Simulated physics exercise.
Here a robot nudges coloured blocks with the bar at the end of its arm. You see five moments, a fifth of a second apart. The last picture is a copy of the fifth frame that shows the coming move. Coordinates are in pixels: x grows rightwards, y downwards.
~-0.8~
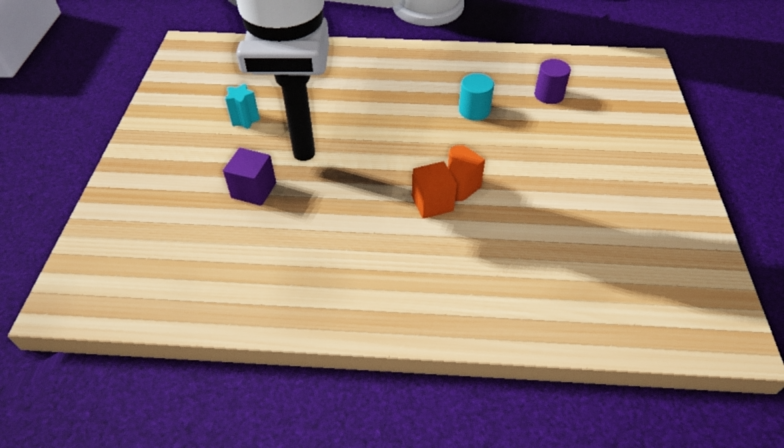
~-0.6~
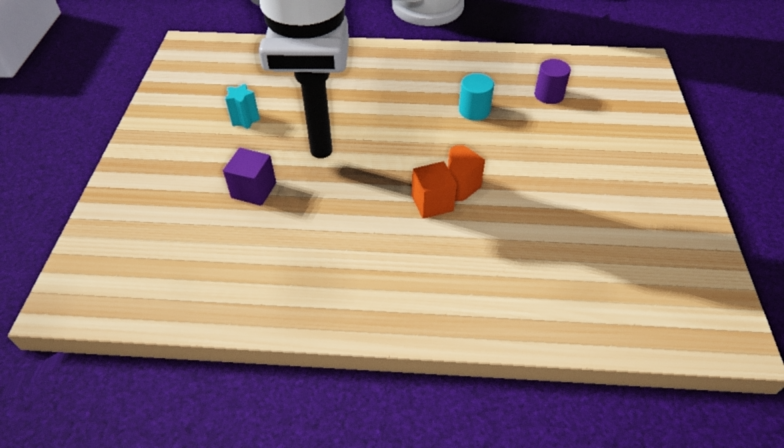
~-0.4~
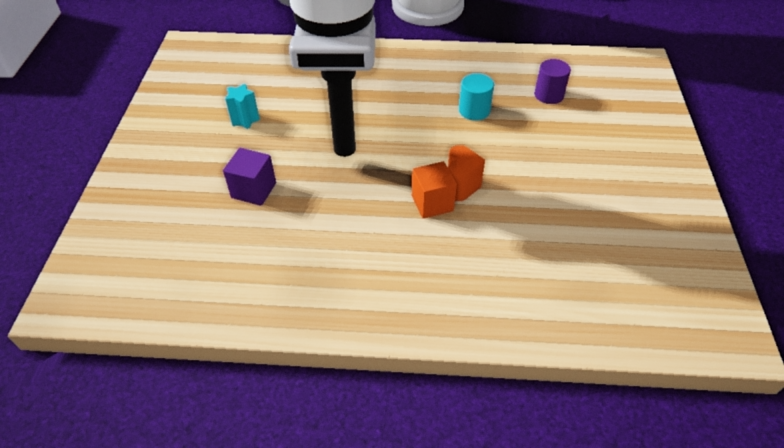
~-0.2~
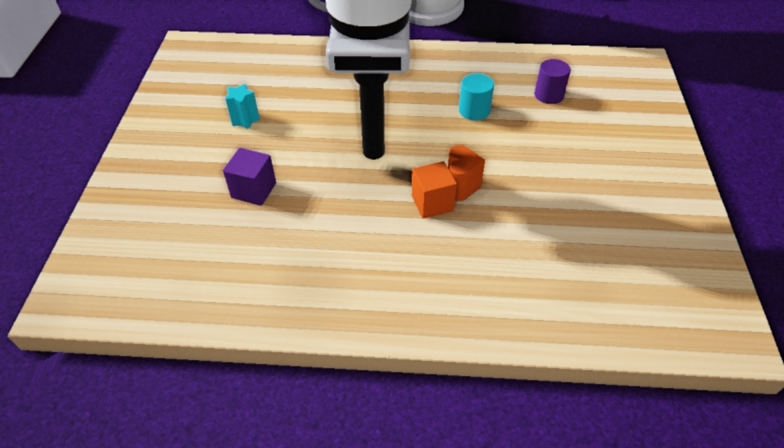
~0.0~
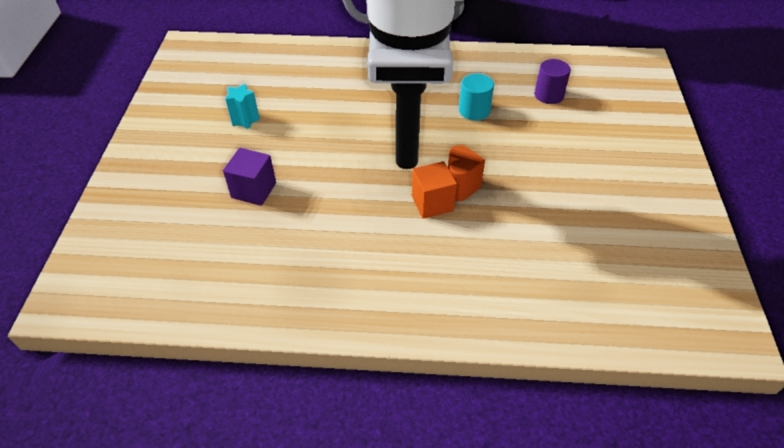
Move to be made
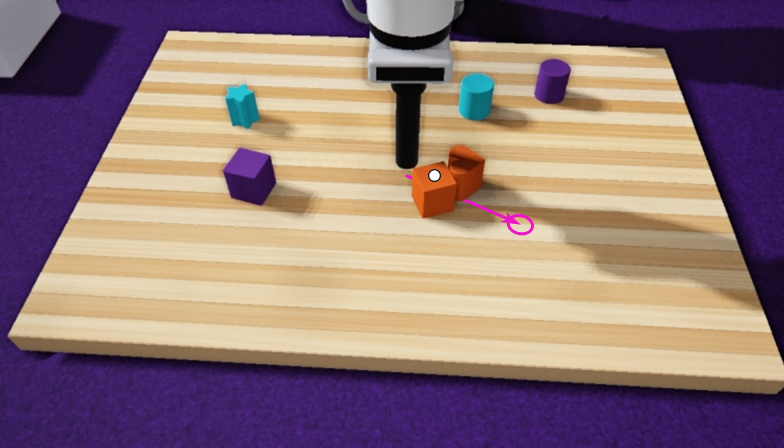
Black bar on a robot arm sliding right across a striped wooden board towards two touching orange blocks, all the blocks staying still.
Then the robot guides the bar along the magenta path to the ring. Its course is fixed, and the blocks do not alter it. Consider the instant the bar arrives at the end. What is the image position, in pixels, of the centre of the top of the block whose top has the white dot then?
About (446, 189).
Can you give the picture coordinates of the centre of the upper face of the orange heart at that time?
Its top face will be centred at roughly (491, 162).
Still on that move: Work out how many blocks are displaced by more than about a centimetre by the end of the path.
2.
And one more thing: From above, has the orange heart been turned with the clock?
It seems not.
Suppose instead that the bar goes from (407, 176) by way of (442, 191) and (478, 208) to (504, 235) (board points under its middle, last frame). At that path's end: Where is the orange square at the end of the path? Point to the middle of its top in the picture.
I'd place it at (446, 190), taking the centre of its top.
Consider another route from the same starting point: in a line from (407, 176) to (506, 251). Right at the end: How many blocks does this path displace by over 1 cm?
Number moved: 1.
The line goes straight from (407, 176) to (520, 225); the dot is on the orange square.
On the path given first. One third of the way, bar at (445, 178); orange square at (442, 185), turned 20° clockwise; orange heart at (470, 159), turned 15° anticlockwise.
Two thirds of the way, bar at (483, 194); orange square at (446, 189), turned 40° clockwise; orange heart at (491, 162), turned 70° anticlockwise.
At the end, bar at (524, 211); orange square at (446, 189), turned 40° clockwise; orange heart at (491, 162), turned 70° anticlockwise.
